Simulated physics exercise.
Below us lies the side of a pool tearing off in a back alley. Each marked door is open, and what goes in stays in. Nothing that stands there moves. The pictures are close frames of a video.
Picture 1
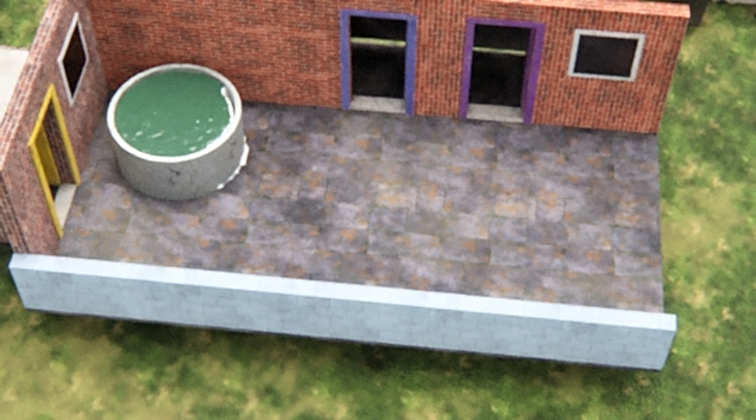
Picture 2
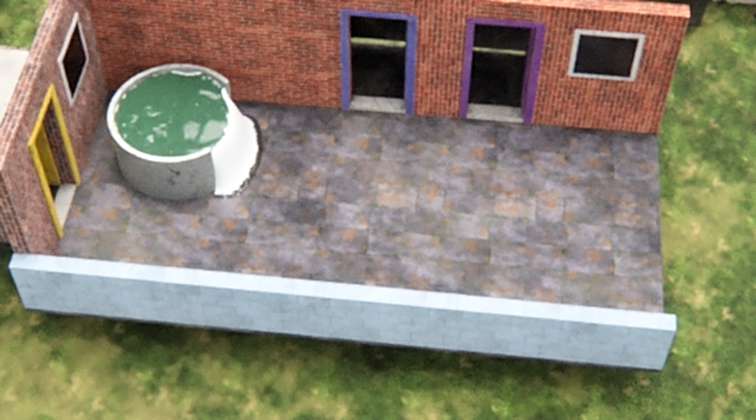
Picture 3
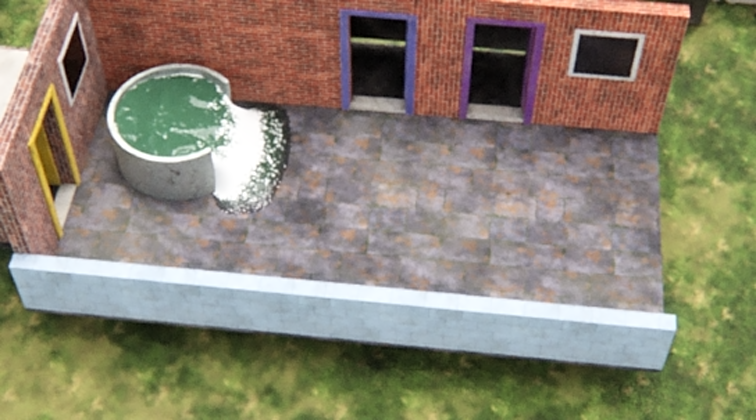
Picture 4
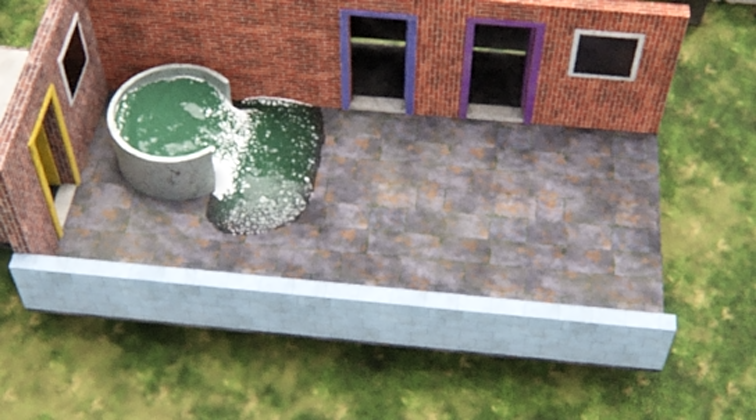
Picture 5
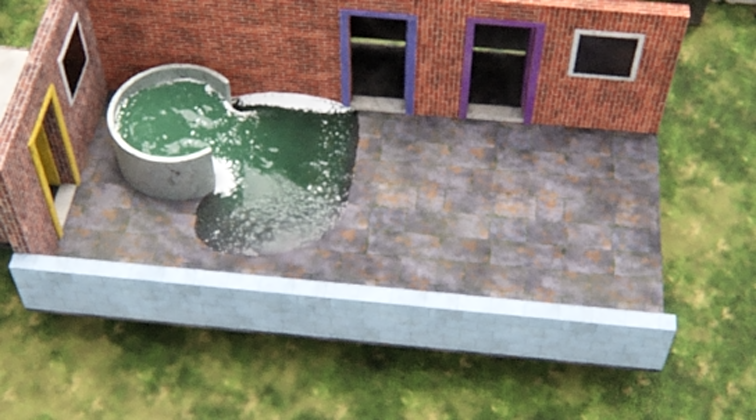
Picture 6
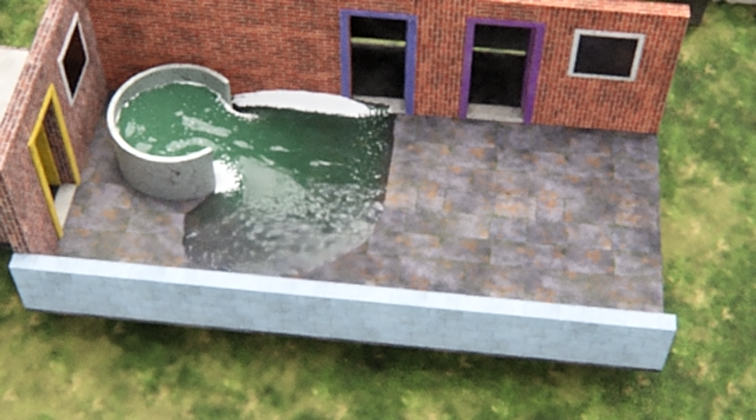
Green water bursts through the round tank's right side and spreads across the paved yard.
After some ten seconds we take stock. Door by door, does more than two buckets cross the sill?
The yellow door admits no more than that; the blue door lets in a lot; the purple door admits no more than that.
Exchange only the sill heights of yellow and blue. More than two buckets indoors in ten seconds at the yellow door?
Yellow door is under.
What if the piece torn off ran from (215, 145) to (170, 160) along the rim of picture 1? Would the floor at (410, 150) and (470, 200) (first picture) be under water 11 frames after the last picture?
In that order: Free of water, not flooded.
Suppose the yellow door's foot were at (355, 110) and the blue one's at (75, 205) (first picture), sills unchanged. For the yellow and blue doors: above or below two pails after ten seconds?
One by one: Yellow lets more in; blue takes less.
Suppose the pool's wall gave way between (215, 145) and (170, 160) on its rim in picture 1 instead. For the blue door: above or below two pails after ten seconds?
One by one: Blue lets less in.
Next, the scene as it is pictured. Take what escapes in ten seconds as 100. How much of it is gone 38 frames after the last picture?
Near 80 in a hundred.
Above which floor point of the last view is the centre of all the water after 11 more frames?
Roughly at (342, 181).
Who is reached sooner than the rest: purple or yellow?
The purple door.
A moment on, water covers 55 % of the floor; the yellow door not reached, the blue door under two buckets in, the purple door wet at the sill, nothing in.
Next, water covers 75 % of the floor; the yellow door not reached, the blue door over two buckets in, the purple door wet at the sill, nothing in.
Then, water covers 80 % of the floor; the yellow door not reached, the blue door over two buckets in, the purple door wet at the sill, nothing in.
Later, water covers 85 % of the floor; the yellow door wet at the sill, nothing in, the blue door over two buckets in, the purple door wet at the sill, nothing in.
In the end, water covers 90 % of the floor; the yellow door wet at the sill, nothing in, the blue door over two buckets in, the purple door wet at the sill, nothing in.
